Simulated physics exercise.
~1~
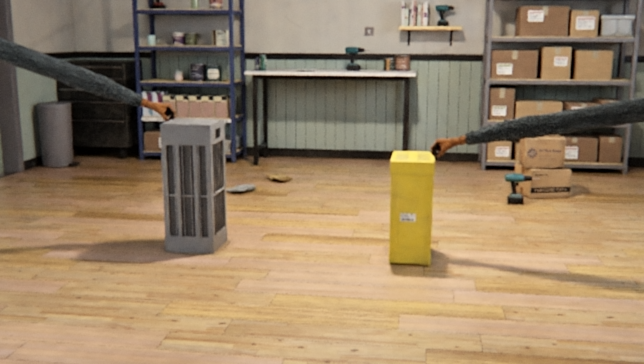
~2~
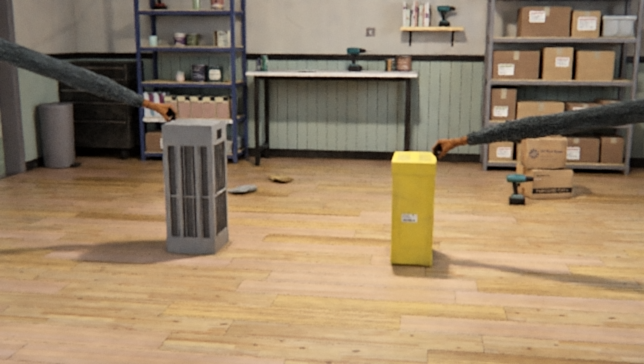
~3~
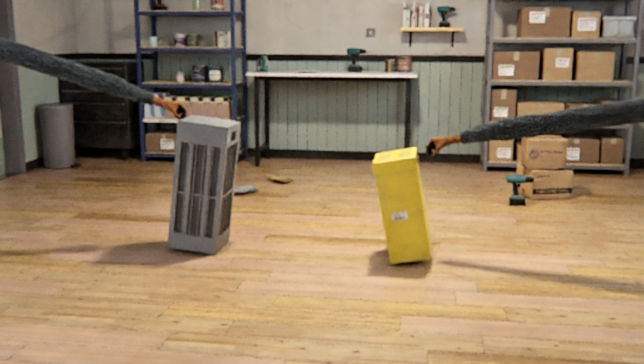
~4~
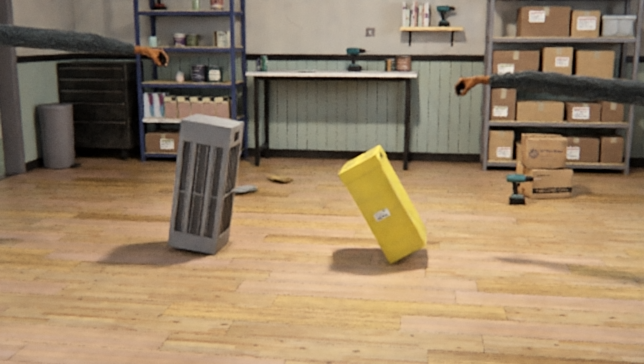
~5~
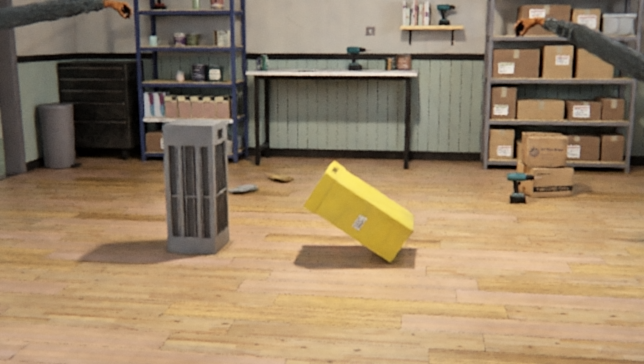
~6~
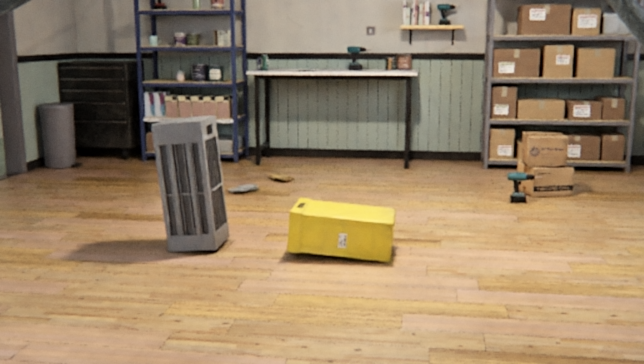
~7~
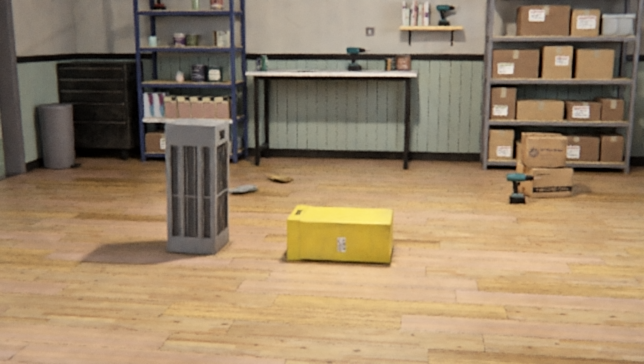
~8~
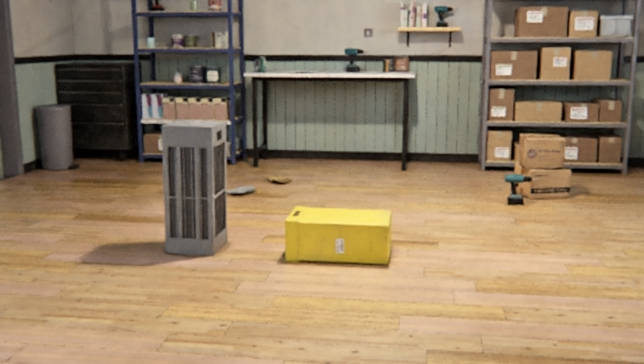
Two hands push a yellow tote, which topples over, and a grey crate, which rocks upright.
